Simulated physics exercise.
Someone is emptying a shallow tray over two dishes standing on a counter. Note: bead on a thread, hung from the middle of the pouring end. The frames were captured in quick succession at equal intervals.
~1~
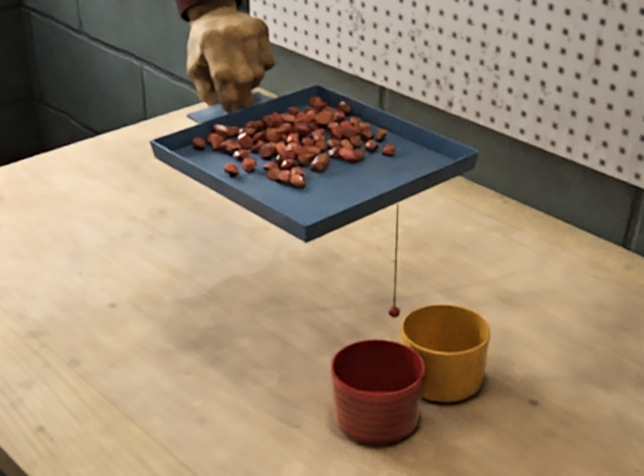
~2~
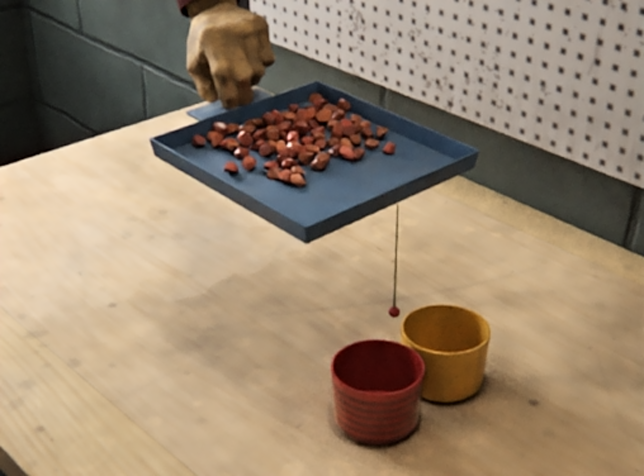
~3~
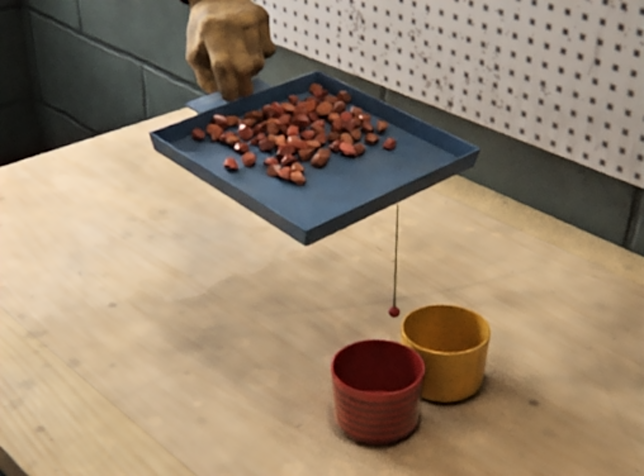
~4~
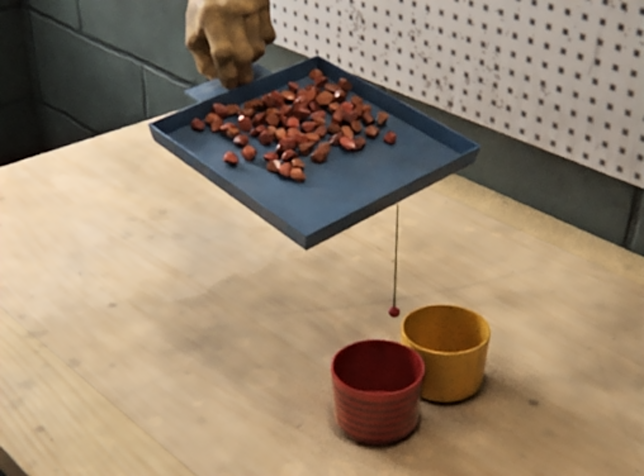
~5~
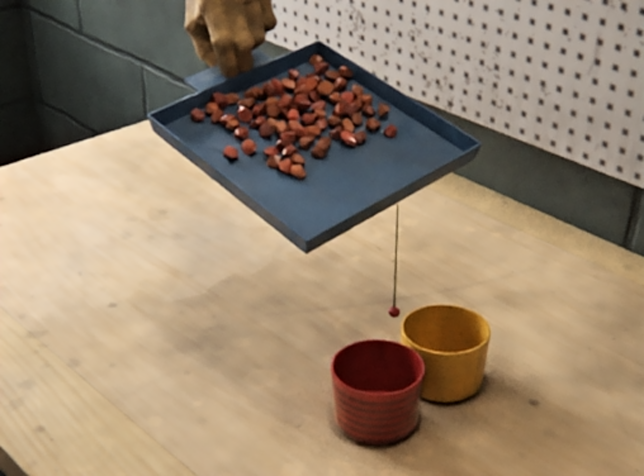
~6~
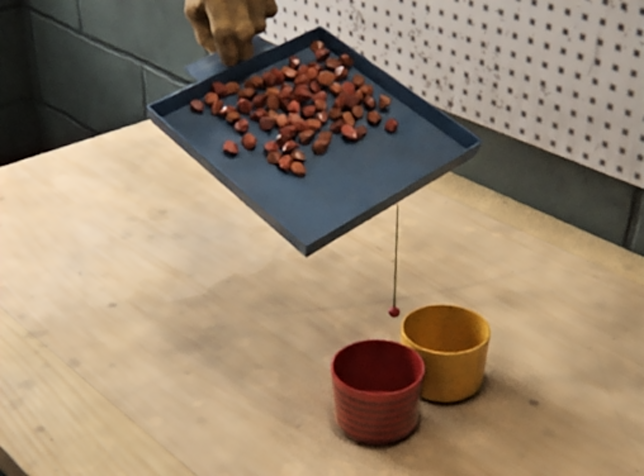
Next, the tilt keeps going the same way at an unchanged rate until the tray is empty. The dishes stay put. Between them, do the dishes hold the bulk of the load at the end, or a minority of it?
The catch is short of half the load.
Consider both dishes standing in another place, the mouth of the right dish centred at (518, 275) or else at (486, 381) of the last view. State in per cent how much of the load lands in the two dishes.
Trial 1 around 0 percent, trial 2 around 0 percent.
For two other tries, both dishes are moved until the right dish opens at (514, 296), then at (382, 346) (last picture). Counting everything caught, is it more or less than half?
In the first position shy of half, in the second past half.
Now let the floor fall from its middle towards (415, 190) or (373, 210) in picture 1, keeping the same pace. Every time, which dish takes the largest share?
Try 1: Right-side dish. Try 2: Left-side dish.
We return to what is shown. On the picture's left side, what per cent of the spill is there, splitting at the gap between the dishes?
Left portion: Around 100 %.
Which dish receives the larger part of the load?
The one to the left is fuller.
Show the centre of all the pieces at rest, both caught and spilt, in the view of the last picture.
Near pixel (327, 428).
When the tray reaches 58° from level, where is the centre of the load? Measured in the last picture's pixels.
(330, 208).
Soon, tray tipped steeply; nearly all on the tray; a small part in the air.
A while on, tray tipped right over; about half on the tray; a small part in the left dish; about a third outside both; a small part in the air.
Towards the end, tray tipped past a quarter turn; about a quarter in the left dish; about two thirds outside both.
Finally, tray tipped past a quarter turn; about a quarter in the left dish; none in the right dish; about two thirds outside both.
